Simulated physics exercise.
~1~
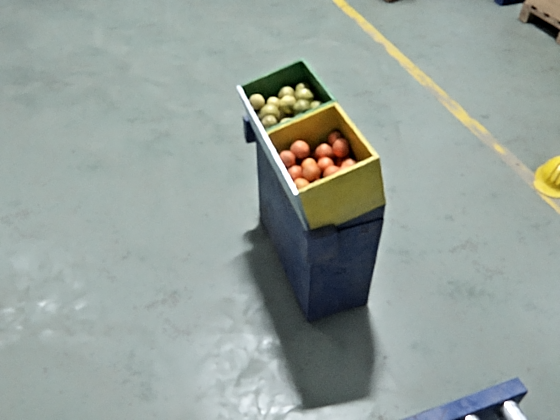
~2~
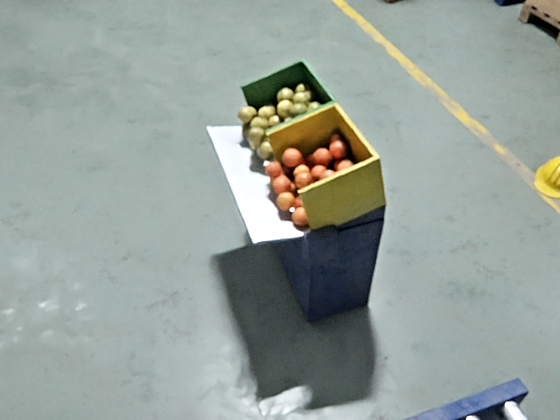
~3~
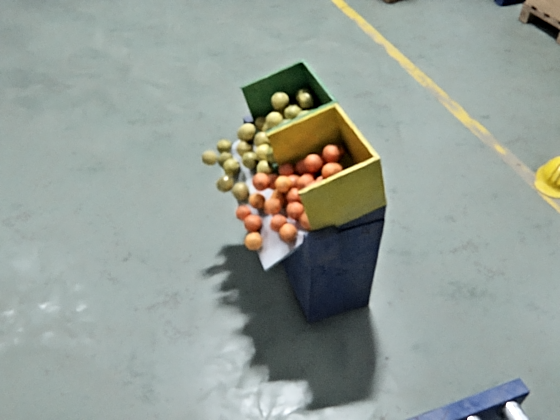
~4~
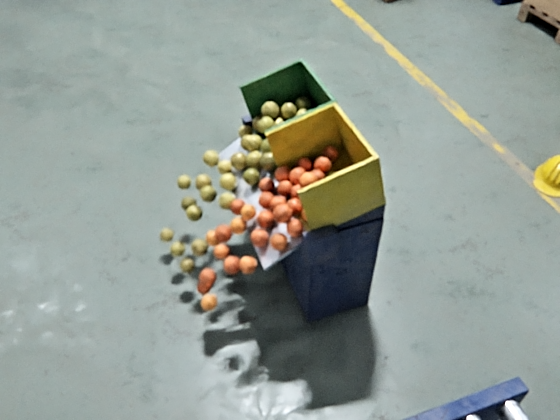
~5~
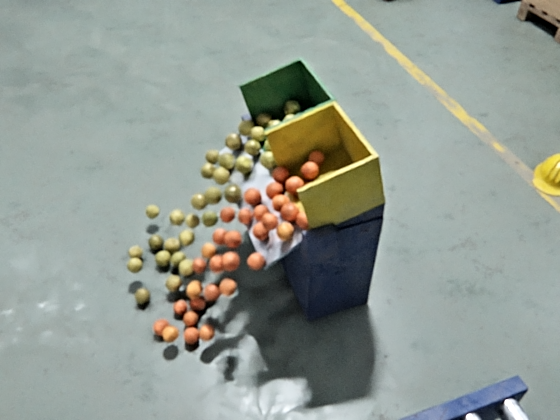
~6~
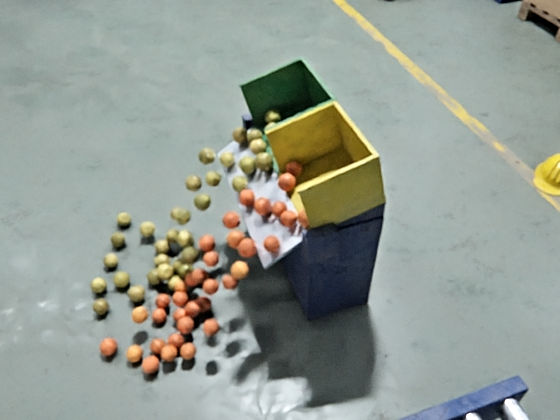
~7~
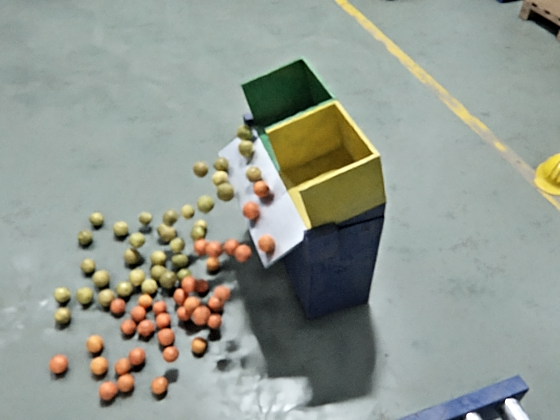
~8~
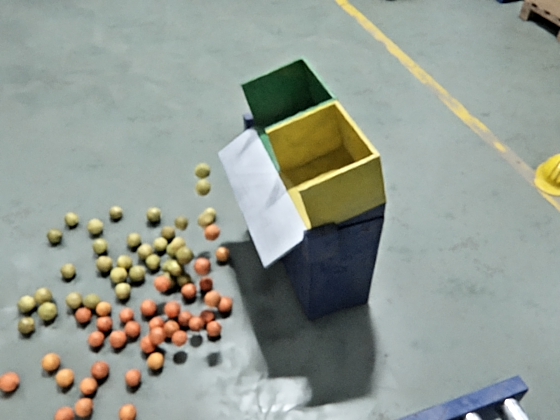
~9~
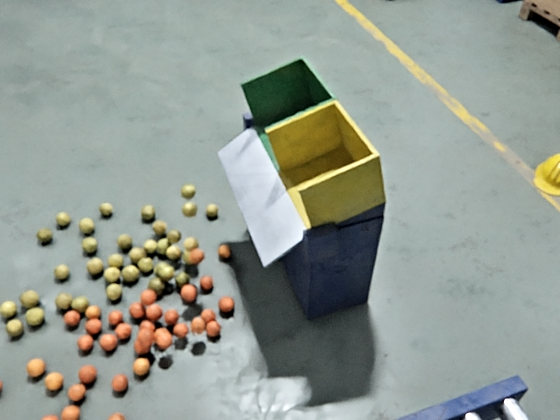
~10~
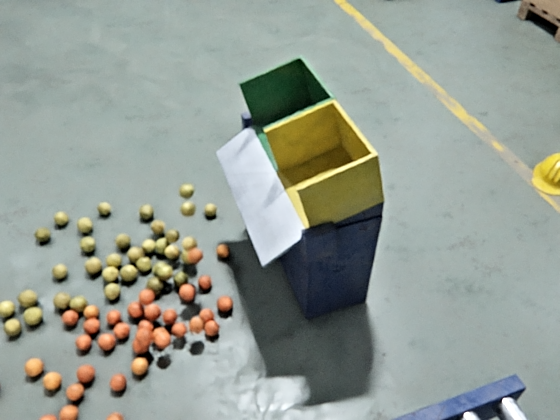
A pale flap closes the low left side of two open bins, one green at the back and one yellow in front, on a dark blue stand seen from above on a grey workshop floor. Yellowish-green apples fill the green bin, and orange-red round pieces fill the yellow one. The flap swings down to the left, and both loads start sliding over it. They pour off its edge, drop to the floor and roll left, mingling where the two streams meet. Finally, both bins stand empty, the flap hangs down, and the pieces lie still, scattered across the lower left.
